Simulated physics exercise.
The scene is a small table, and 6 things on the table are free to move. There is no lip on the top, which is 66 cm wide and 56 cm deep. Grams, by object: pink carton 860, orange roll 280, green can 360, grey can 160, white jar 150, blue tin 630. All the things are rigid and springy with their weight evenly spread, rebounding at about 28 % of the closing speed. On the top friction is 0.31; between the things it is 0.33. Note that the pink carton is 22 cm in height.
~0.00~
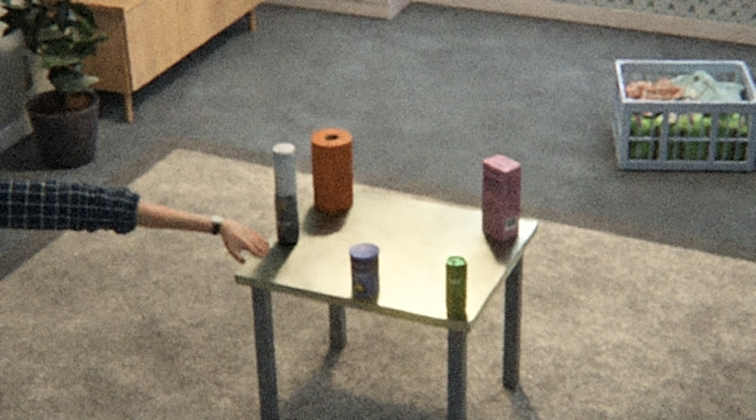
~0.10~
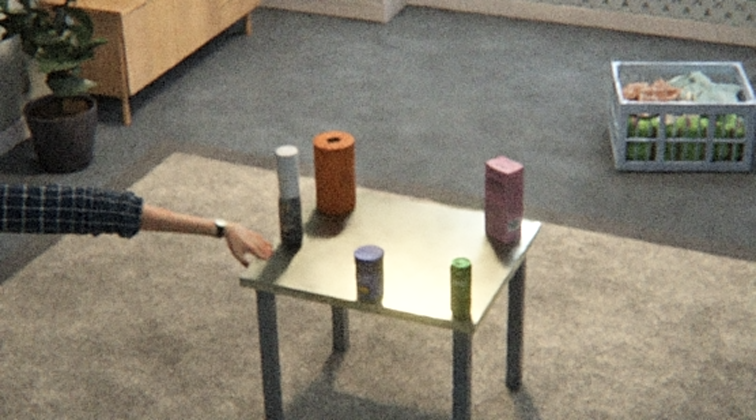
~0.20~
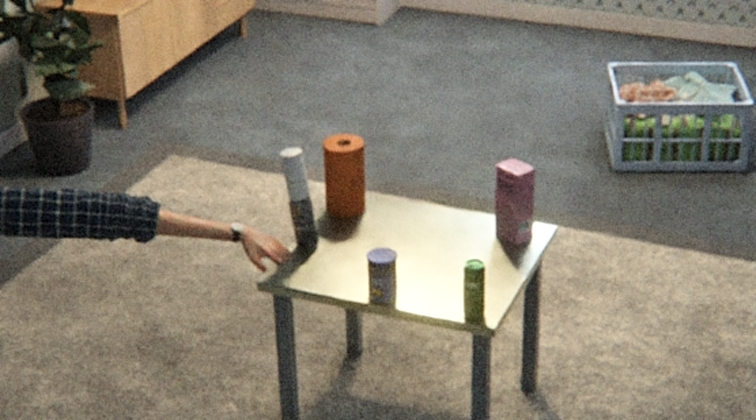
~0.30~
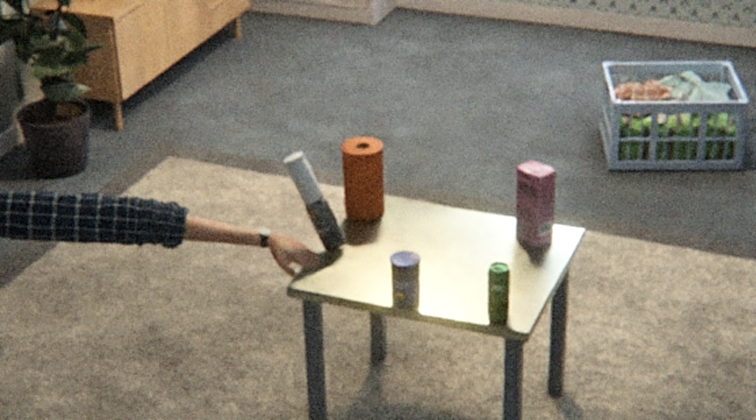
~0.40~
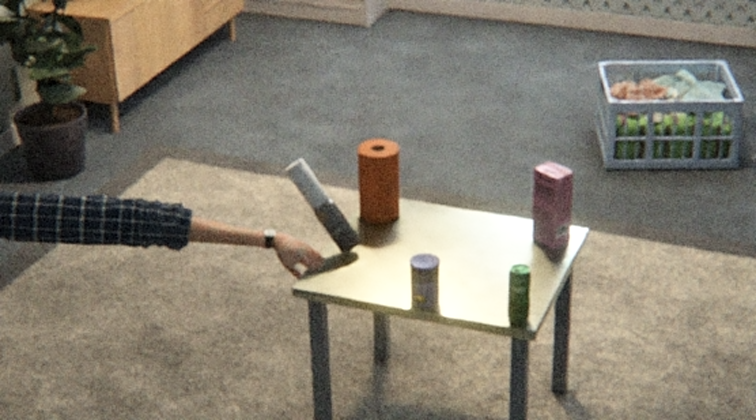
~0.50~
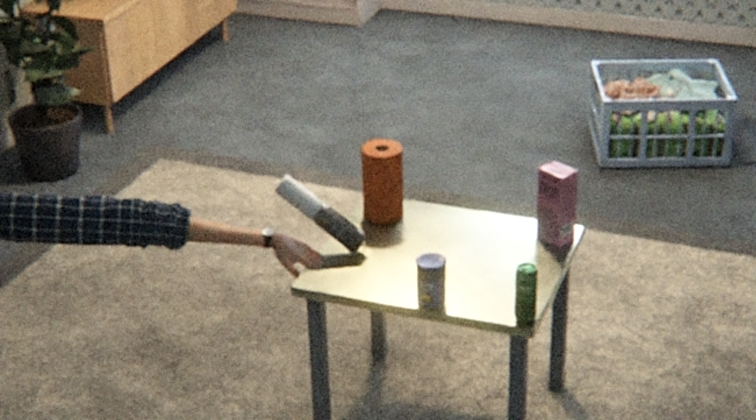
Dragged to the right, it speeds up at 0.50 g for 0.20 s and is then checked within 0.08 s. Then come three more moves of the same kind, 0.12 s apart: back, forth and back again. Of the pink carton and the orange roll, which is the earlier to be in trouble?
It is the first of the two.
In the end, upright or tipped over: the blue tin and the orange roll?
Here's how it ends: The blue tin never goes down, and the orange roll never goes down.
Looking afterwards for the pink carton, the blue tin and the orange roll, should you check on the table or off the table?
Pink carton: Goes out of bounds; blue tin: Stays in bounds; orange roll: Stays in bounds.
After 0.70 s, table along by 1 cm; pink carton and green can now off the table; orange roll moved 8 cm near (363, 178); grey can on its side.
After 1.10 s, table along by 13 cm; grey can on its side.
After 1.50 s, table along by 1 cm; pink carton now off the table; orange roll moved 16 cm near (389, 182); grey can on its side.
In the end (2.2 s), off the table, pink carton, green can and white jar; toppled on the table, grey can; not toppled but over 5 cm from the start, orange roll and blue tin. At the end, from the last picture's camera, pink carton near (551, 392), orange roll near (374, 180). Pink carton went at 1.34 s; orange roll was never lost.
